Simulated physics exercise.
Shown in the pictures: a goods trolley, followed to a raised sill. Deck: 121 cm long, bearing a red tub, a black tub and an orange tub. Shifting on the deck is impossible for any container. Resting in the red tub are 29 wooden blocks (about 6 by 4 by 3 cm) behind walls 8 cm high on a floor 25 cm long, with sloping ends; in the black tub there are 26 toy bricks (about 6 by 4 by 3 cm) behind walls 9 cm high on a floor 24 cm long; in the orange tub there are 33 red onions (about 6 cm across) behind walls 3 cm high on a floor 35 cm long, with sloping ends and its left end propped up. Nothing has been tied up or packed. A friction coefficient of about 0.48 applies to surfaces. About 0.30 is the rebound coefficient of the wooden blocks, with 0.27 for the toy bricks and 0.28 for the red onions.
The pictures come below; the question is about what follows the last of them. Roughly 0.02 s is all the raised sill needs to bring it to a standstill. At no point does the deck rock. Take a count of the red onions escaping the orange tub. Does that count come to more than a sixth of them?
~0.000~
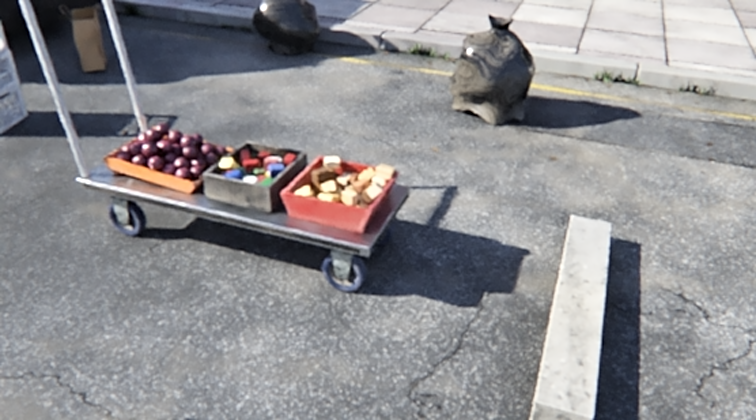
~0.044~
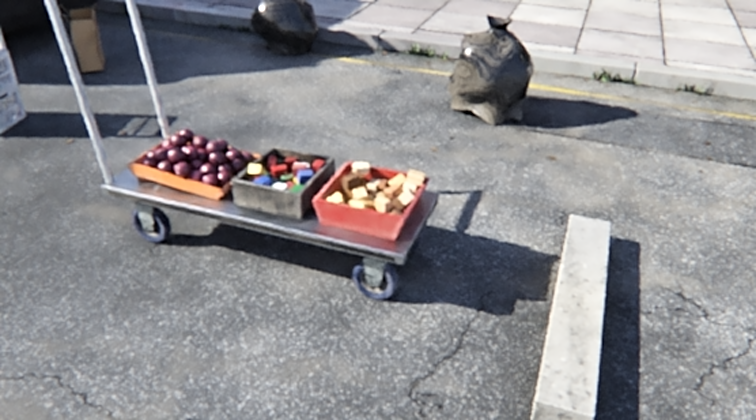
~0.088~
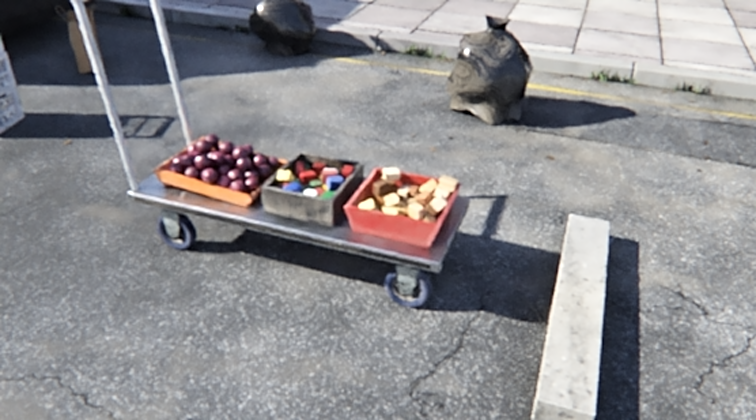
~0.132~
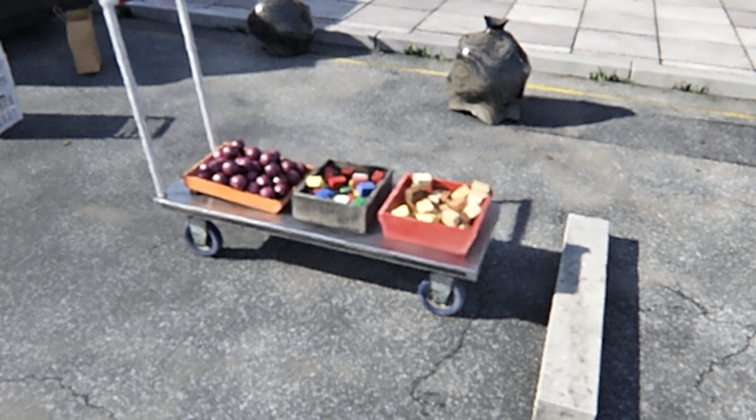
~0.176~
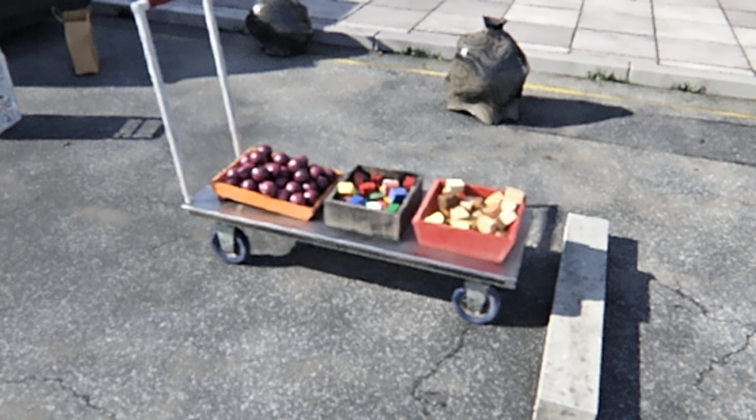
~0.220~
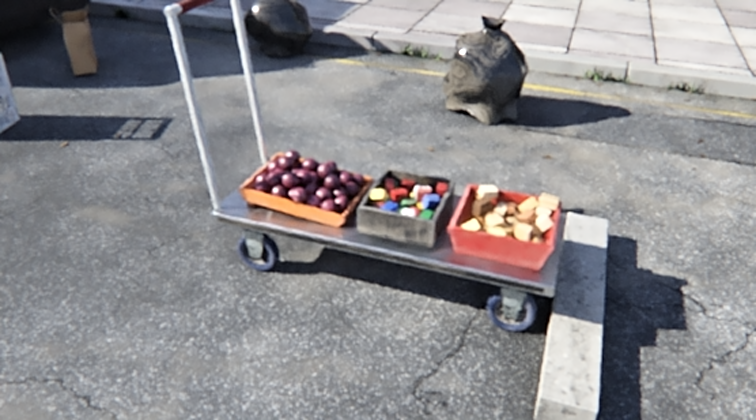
The loss exceeds a sixth.
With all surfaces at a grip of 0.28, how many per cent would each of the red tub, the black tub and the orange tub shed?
Red tub 30%, black tub 10%, orange tub 50%.
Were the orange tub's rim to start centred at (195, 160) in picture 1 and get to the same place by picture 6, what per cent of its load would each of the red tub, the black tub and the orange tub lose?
Red tub 20, black tub 0, orange tub 40 per cent.
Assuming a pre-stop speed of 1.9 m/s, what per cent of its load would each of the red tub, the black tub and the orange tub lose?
Then the red tub sheds 0 per cent of its load, the black tub 0 per cent, and the orange tub 40 per cent.
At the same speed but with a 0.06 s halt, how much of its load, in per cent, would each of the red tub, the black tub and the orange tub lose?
That way you'd get red tub at 20, black tub at 0, and orange tub at 50 percent.
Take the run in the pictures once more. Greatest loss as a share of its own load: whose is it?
It is the orange tub.
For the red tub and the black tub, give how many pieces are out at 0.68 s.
Estimate at that time - red tub 8, black tub 0, give or take.
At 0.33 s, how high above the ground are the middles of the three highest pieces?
Height, averaged: Around 46 cm.
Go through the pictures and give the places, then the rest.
In the first frame (places track the rim corner closest to us here; the camera moves round a little), orange tub (193, 184); black tub (266, 186); 65 cm to go; all still inside.
In the second frame, orange tub (221, 190); black tub (297, 193); 53 cm to go.
In the third frame, orange tub (250, 197); black tub (329, 200); 41 cm to go.
In the fourth frame, orange tub (280, 203); black tub (362, 207); 29 cm to go.
In the fifth frame, orange tub (311, 210); black tub (396, 214); 17 cm to go.
In the sixth frame, orange tub (343, 217); black tub (431, 221); 5 cm to go; all still inside.
After 0.23 s, impact.
After 0.33 s, the red tub is down by 1 of 29, the black tub has all 26 and the orange tub is down by 8 of 33.
After 0.45 s, the red tub is down by 5 of 29, the black tub has all 26 and the orange tub is down by 15 of 33.
After 0.68 s, the red tub is down by 7 of 29, the black tub has all 26 and the orange tub is down by 17 of 33.
Final count (at 1.18 s), the red tub is down by 7 of 29, the black tub has all 26 and the orange tub is down by 17 of 33. Asked share, 17 of 33, 52 per cent.
